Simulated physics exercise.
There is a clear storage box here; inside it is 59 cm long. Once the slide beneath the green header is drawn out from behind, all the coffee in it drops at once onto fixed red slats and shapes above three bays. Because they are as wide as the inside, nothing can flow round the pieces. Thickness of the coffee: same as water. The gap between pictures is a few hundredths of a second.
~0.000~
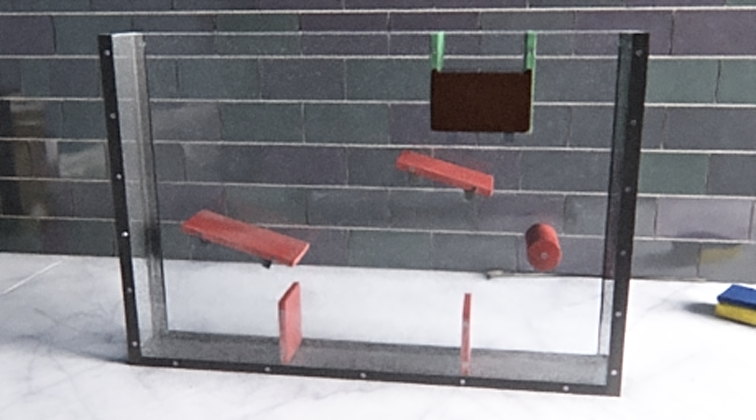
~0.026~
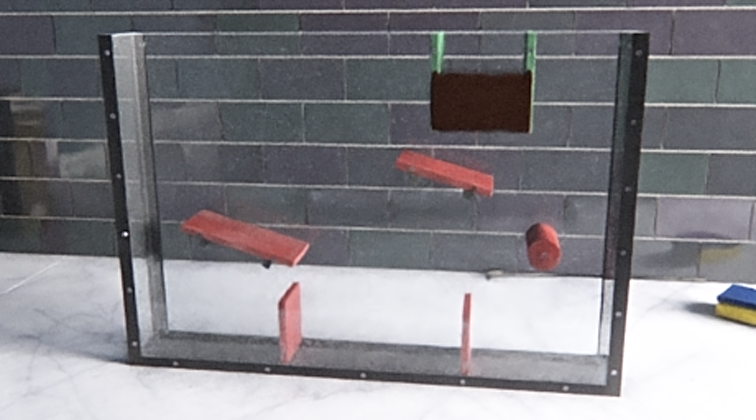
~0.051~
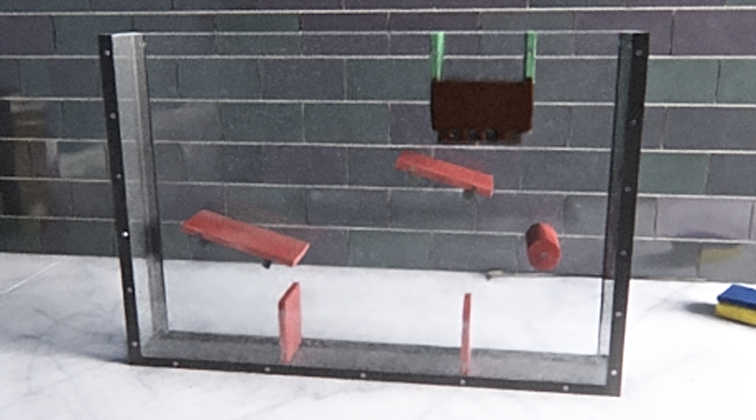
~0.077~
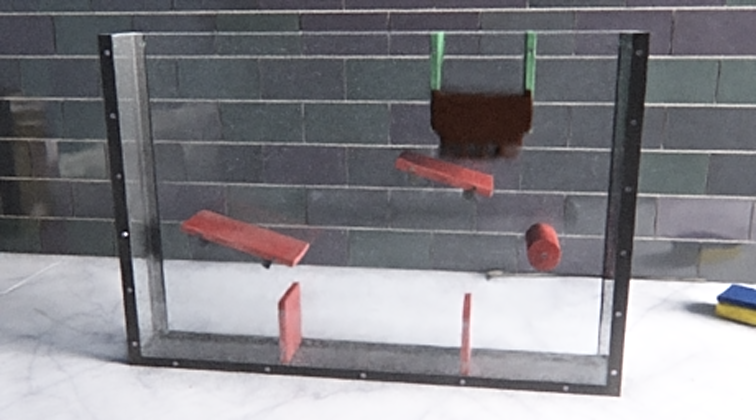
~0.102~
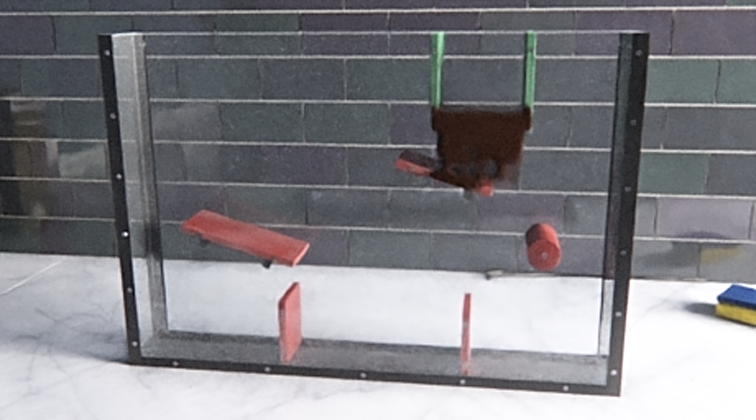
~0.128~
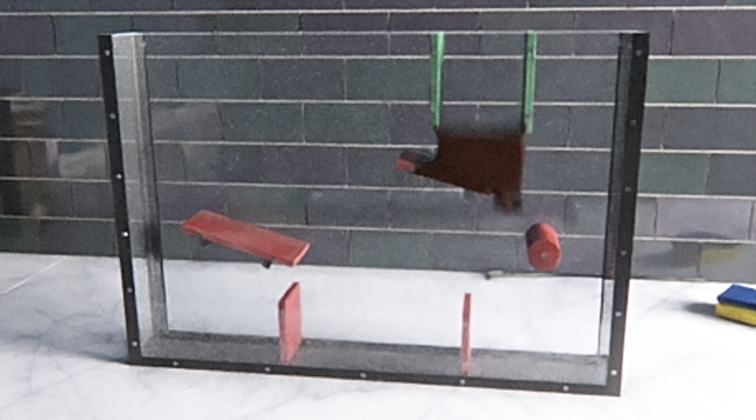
On a pale marbled surface before a dark grey tiled wall, a clear box with a black frame is seen from the front by a still camera. Red sloping planks, upright dividers and a round peg sit inside, dark brown liquid fills a space between green strips at upper right, and a blue and yellow sponge lies outside. The liquid drops, meets the upper plank and slides down rightward.
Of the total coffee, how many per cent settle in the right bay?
85 %.
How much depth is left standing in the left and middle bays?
Roughly 0.0 cm and 0.0 cm.
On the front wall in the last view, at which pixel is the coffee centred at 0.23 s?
I'd put it somewhere about (492, 236) in that last view.
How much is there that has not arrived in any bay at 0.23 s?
Share: Around 80 per cent.
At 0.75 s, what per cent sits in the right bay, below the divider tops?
Near 82 in a hundred.
After 0.23 s 81 per cent has yet to come down; below, left 0, middle 0, right 19.
After 0.38 s 41 per cent has yet to come down; below, left 0, middle 0, right 58.
After 0.75 s 5 per cent has yet to come down; below, left 6, middle 6, right 83.
In the end the left bay holds 6, the middle 9 and the right 86 per cent.
